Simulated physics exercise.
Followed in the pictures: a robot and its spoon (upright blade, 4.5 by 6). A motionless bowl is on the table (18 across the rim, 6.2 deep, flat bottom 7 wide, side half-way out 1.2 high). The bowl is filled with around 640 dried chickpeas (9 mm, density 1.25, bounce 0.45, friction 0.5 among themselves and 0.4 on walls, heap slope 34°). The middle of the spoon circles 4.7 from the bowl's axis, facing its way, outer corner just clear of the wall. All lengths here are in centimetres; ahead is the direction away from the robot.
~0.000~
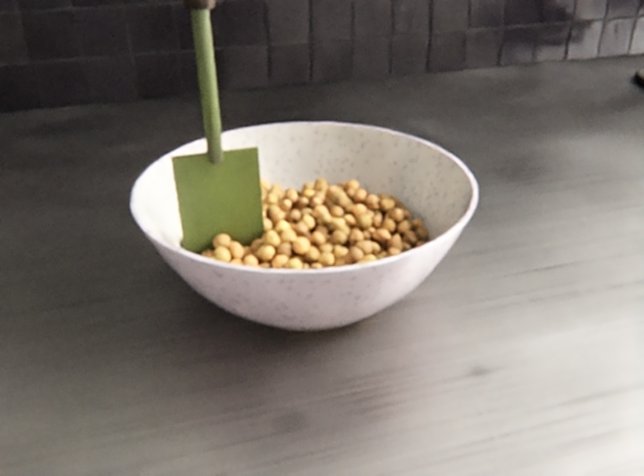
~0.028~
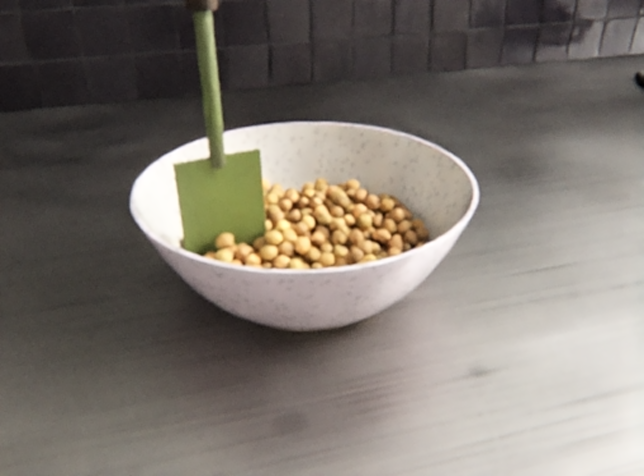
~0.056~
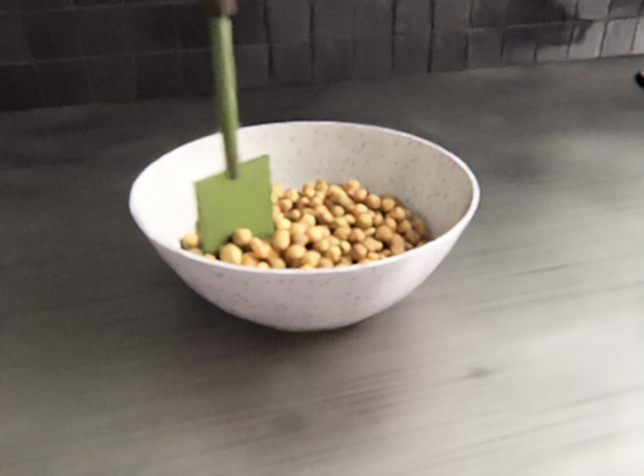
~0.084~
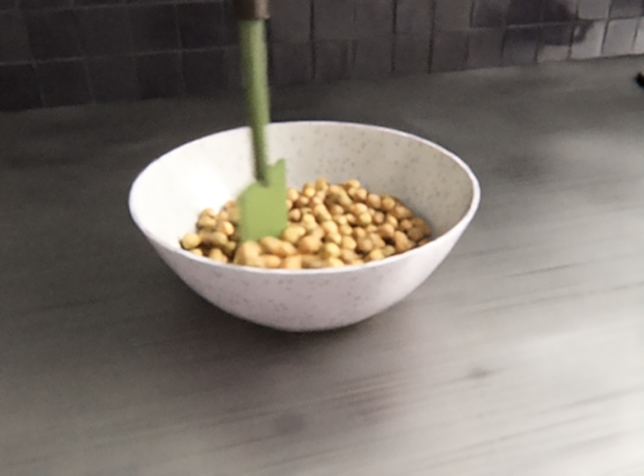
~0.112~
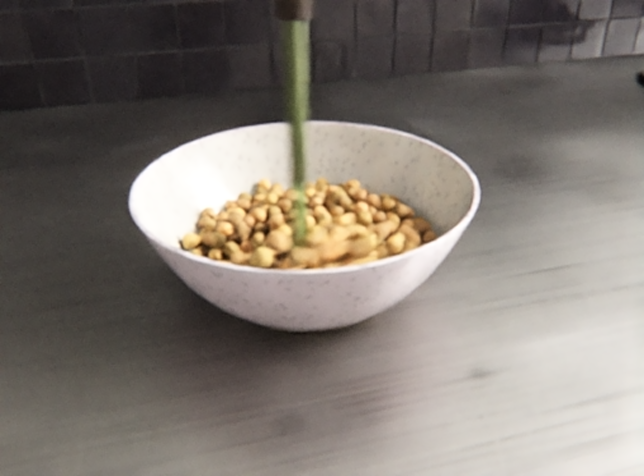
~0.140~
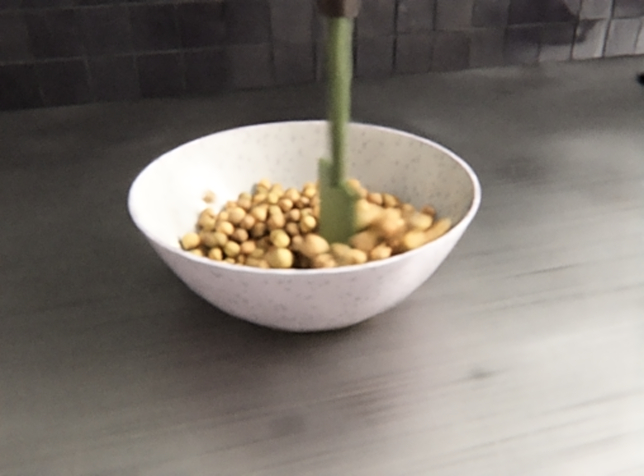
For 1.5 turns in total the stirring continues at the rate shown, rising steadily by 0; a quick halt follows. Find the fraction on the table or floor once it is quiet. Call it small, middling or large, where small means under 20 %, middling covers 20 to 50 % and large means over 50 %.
I would call it middling.
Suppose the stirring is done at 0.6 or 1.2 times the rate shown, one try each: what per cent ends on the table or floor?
I'd expect near 10 per cent, then near 35 per cent.
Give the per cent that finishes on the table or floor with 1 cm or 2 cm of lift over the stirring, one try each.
Around 20 percent, then 15 percent.
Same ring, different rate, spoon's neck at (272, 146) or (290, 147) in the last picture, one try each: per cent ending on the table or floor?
It comes to roughly 15 per cent and then 15 per cent.
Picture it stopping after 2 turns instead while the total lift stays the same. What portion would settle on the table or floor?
40 %.
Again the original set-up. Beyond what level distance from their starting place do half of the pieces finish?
10 cm.
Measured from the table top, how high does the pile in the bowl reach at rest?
The top sits some 6.0 cm up.
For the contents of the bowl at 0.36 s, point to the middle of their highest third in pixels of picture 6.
Near (255, 169).
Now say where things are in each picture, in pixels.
In the first frame, the spoon neck at (212, 124), 0° round; upper third of the load around (314, 228), from x 190 to 420, top at y 185; 639 in the bowl.
In the second frame, the spoon neck at (214, 128), 8° round; upper third of the load around (313, 228), from x 190 to 420, top at y 185.
In the third frame, the spoon neck at (230, 137), 28° round; upper third of the load around (309, 232), from x 190 to 425, top at y 185.
In the fourth frame, the spoon neck at (259, 145), 51° round; upper third of the load around (321, 236), from x 190 to 425, top at y 185.
In the fifth frame, the spoon neck at (298, 147), 73° round; upper third of the load around (337, 236), from x 190 to 430, top at y 185; 638 in the bowl, 1 in flight or on the tool.
In the sixth frame, the spoon neck at (338, 144), 95° round; upper third of the load around (364, 229), from x 190 to 440, top at y 185; 637 in the bowl, 2 in flight or on the tool.
After 0.36 s, 267° round, highest piece 10 above the table; 557 in the bowl, 39 on the table or floor, 43 in flight or on the tool.
After 0.57 s, 78° round, highest piece 9 above the table; 479 in the bowl, 139 on the table or floor, 21 in flight or on the tool.
After 0.88 s, 180° round, highest piece 6 above the table; 428 in the bowl, 210 on the table or floor, 1 in flight or on the tool.
After 1.58 s, 180° round, highest piece 6 above the table; 428 in the bowl, 211 on the table or floor.
In the end, 428 in the bowl, 211 on the table or floor. That is 33 % on the table or floor.
